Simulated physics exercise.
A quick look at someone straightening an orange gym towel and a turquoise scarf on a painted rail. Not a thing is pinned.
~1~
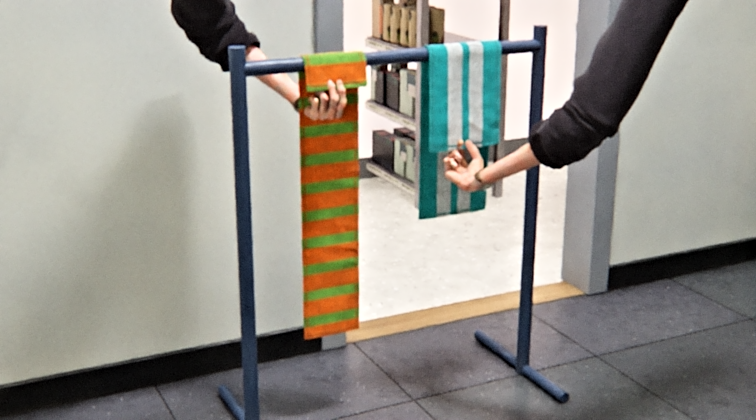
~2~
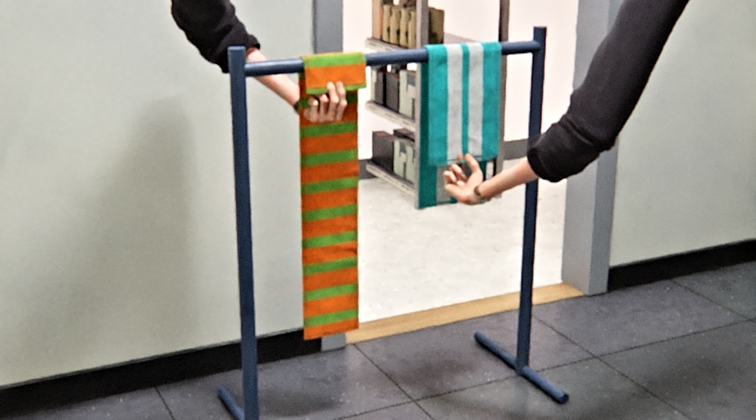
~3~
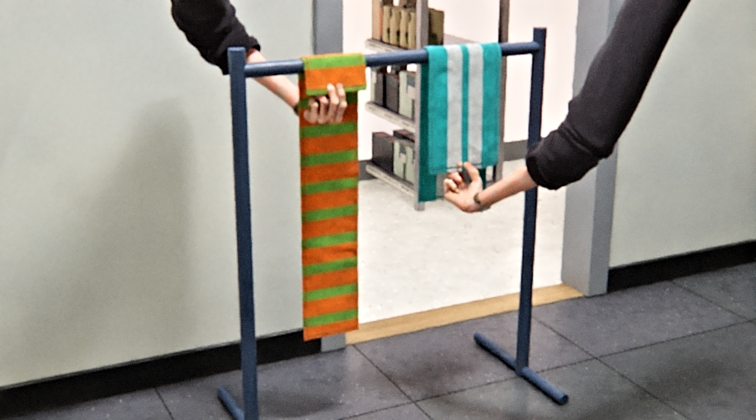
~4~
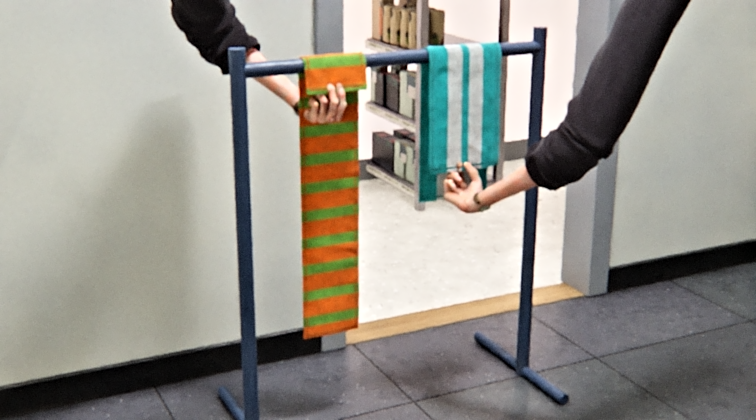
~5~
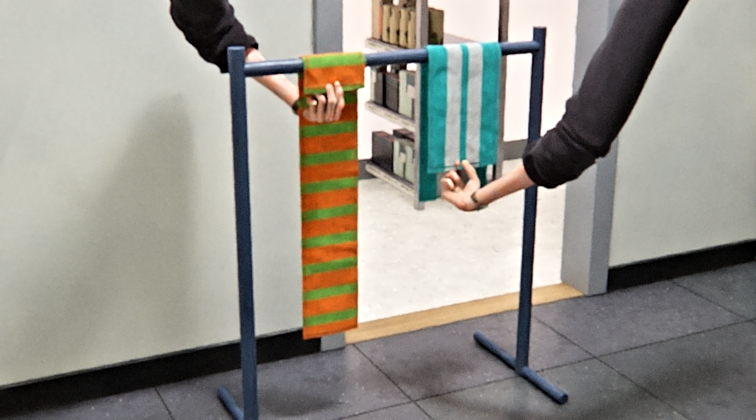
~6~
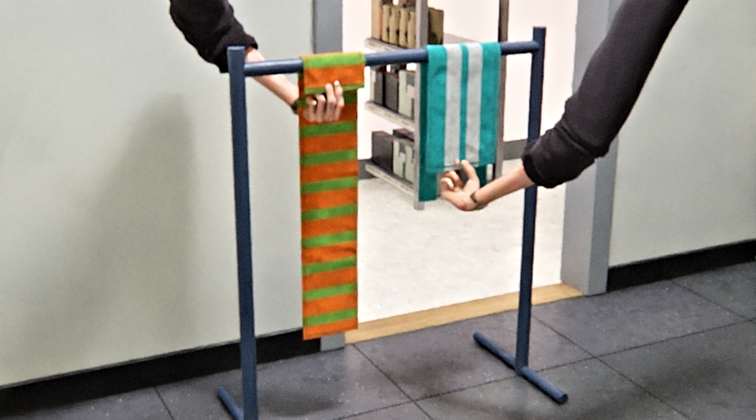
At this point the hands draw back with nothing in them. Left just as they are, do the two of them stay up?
Orange gym towel: Comes off, turquoise scarf: Stays up.
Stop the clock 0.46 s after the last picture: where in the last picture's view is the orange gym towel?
It should be somewhere close to pixel (330, 351).
Then, 0.46 s after the last picture, gym towel clear of the rail and dropping near (330, 351); scarf still hanging.
Then, 0.78 s after the last picture, gym towel in a heap on the floor near (331, 411); scarf still hanging.
At rest, gym towel in a heap on the floor near (331, 411); scarf still hanging. The orange gym towel slides off and the turquoise scarf hangs there.
